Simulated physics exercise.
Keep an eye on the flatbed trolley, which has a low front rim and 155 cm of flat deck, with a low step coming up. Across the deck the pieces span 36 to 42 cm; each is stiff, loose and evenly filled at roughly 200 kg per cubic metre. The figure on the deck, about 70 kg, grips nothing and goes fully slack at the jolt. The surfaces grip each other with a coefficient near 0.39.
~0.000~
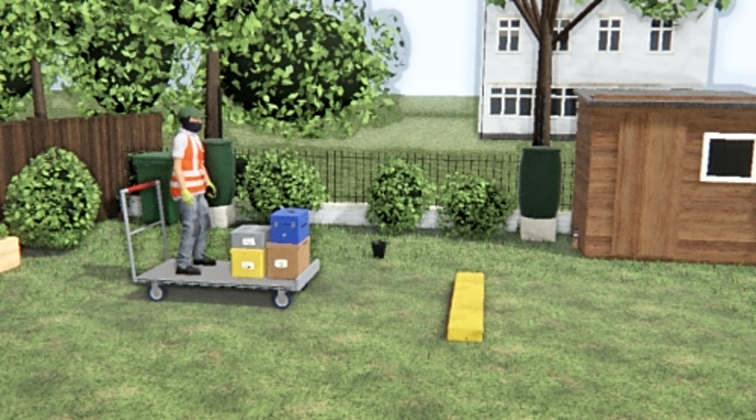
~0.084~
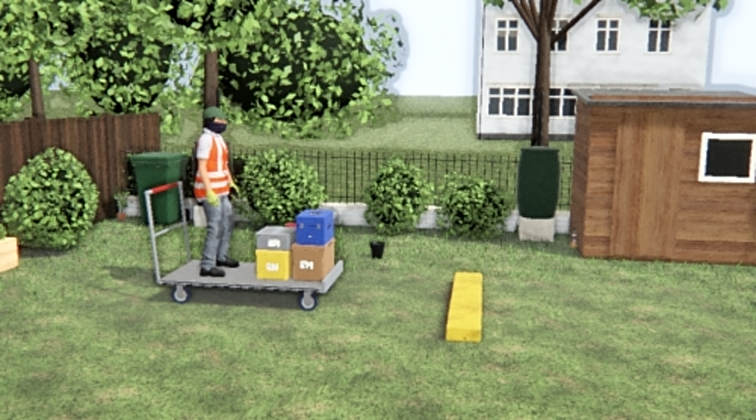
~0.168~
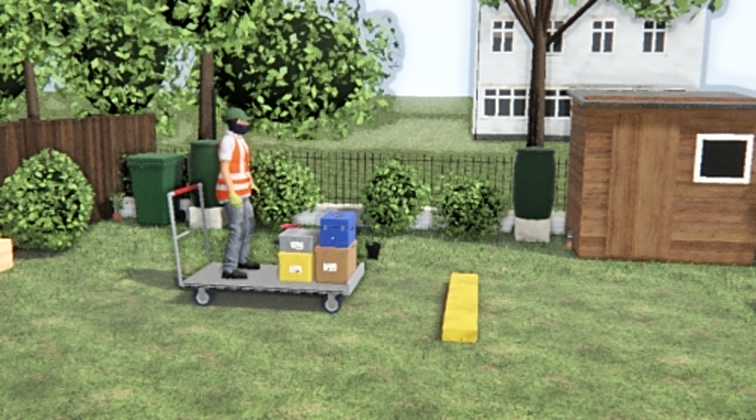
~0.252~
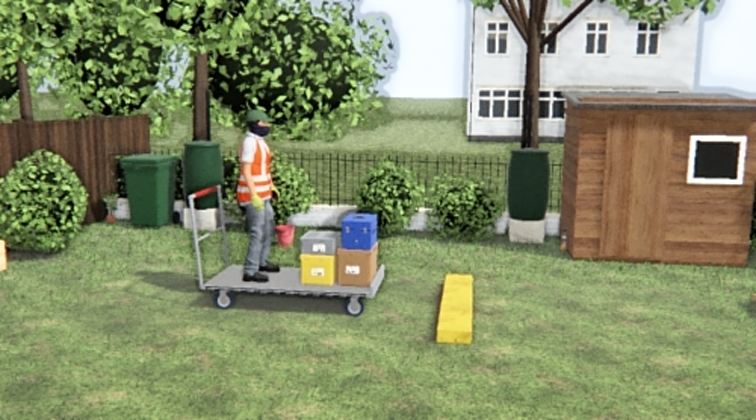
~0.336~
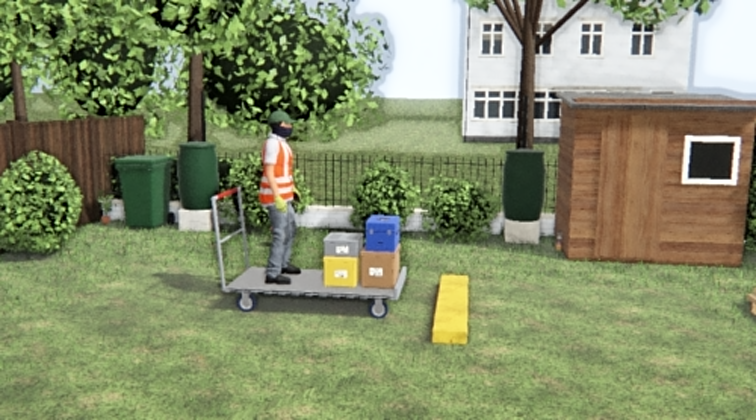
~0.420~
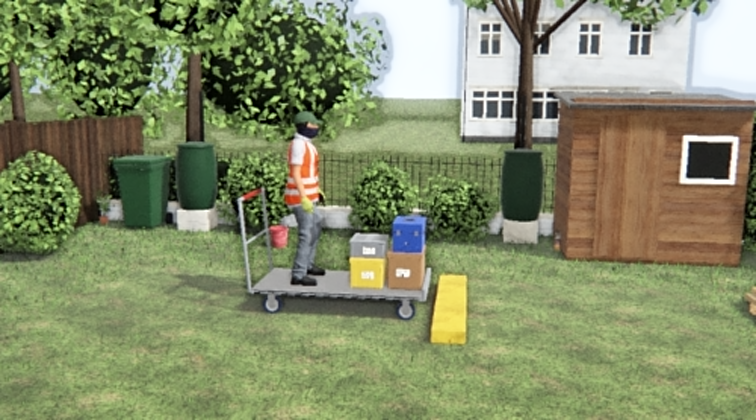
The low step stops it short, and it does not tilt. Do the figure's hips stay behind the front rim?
No, they are carried over the rim.
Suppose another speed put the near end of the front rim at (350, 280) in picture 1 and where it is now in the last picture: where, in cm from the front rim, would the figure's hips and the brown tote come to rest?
Hips 80 behind, brown 10 behind.
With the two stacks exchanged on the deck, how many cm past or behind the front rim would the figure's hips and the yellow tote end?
Result: Hips at 130 past, yellow at 20 behind.
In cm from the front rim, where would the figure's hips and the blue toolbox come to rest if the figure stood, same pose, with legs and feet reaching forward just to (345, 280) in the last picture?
The hips would end 20 cm past the front rim and the blue one 190 cm past it.
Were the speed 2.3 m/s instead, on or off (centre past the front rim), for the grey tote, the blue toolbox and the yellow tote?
In that case grey remains, blue leaves and yellow remains.
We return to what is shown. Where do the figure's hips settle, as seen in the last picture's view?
Roughly pixel (573, 293).
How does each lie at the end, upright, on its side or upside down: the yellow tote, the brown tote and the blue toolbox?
They come to rest with yellow standing properly, brown flipped fully over and blue standing properly.
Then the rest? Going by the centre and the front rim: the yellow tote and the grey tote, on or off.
Result - yellow: Stays; grey: Goes over.
The wheels strike at 0.47 s.
After 0.72 s the figure's hips are 53 cm behind the rim, near (390, 208) in the last picture's view.
After 1.02 s the figure's hips are 16 cm behind the rim, near (430, 213) in the last picture's view.
After 1.47 s the figure's hips are 56 cm past the rim, near (508, 245) in the last picture's view.
At rest, 3.9 s, past the rim, grey tote, blue toolbox, brown tote and the figure's hips; behind it, yellow tote.
